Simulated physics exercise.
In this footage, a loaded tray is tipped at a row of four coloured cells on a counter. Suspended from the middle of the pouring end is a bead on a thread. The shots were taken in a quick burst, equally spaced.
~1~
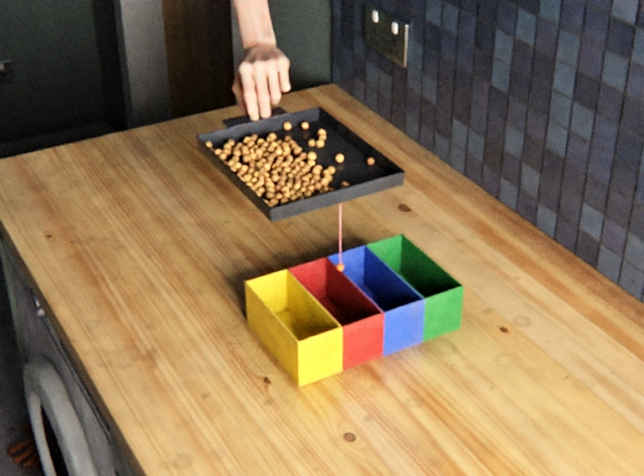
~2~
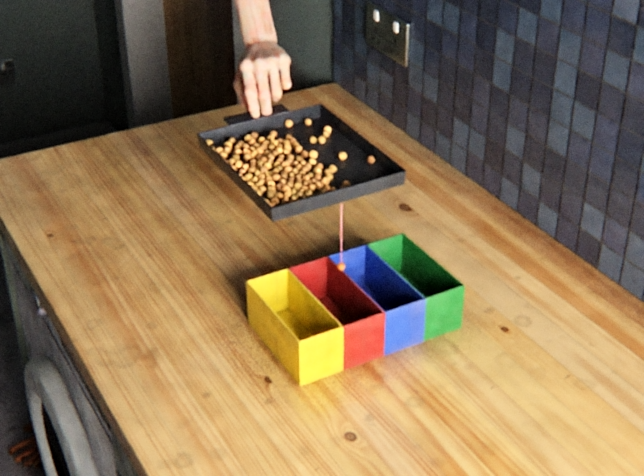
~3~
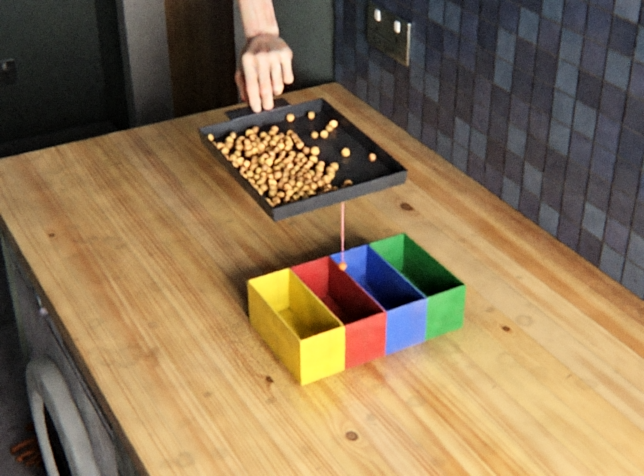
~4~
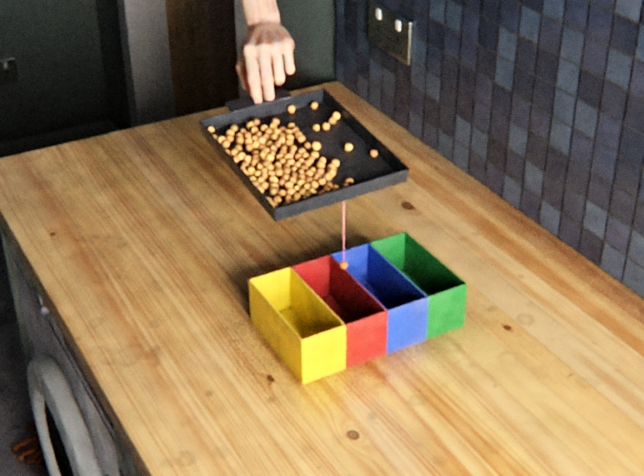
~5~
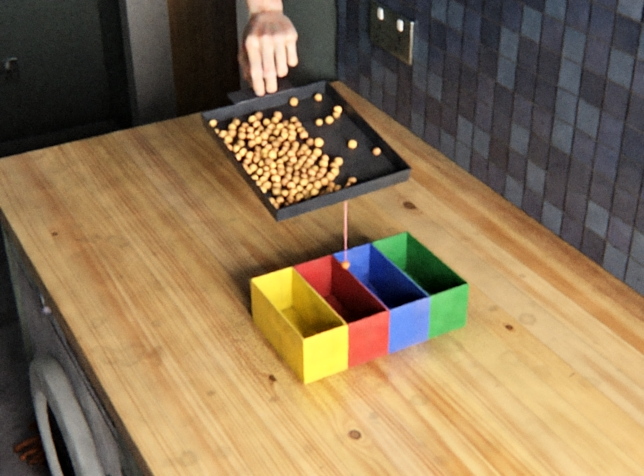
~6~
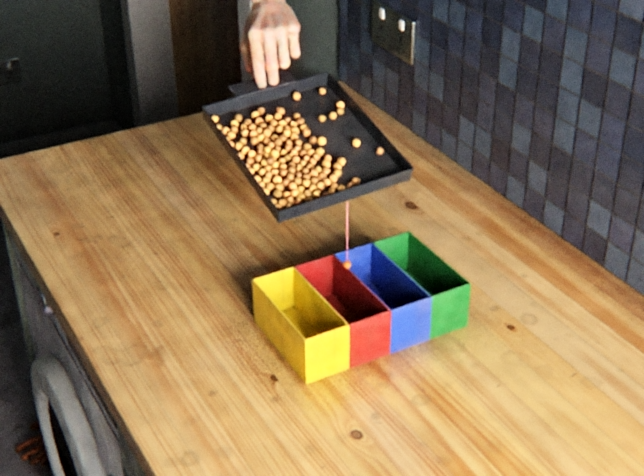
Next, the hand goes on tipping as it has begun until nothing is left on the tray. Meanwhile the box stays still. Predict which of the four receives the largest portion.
The yellow one receives the largest portion.
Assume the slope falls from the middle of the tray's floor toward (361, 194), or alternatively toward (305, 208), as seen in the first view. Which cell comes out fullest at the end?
The green one, then the yellow one.
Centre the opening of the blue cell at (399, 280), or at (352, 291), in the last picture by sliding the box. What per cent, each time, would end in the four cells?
About 80 and 90 per cent.
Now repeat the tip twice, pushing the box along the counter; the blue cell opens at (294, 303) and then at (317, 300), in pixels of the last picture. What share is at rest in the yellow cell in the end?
About 0% on the first try and 0% on the second.
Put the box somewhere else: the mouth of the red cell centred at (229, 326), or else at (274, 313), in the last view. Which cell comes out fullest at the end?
That green cell, then the cell in blue.
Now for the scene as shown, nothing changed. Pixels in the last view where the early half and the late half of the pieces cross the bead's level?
First near (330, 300), later near (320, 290).
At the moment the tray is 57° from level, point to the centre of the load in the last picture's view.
In the last view the centre sits at roughly (312, 166).
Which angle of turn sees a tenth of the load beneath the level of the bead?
Roughly 85 degrees.
Soon after the last picture, tray tipped steeply; all on the tray.
A little later, tray tipped right over; about a quarter on the tray; about a quarter in the yellow cell; about a quarter in the red cell; a stray few in the blue cell; about a quarter falling or outside the box.
Later still, tray tipped past a quarter turn; about half in the yellow cell; about a quarter in the red cell; a small part in the blue cell; a stray few in the green cell; a small part falling or outside the box.
At rest, tray tipped past a quarter turn; about half in the yellow cell; about a quarter in the red cell; a small part in the blue cell; a stray few in the green cell; a small part outside the box.
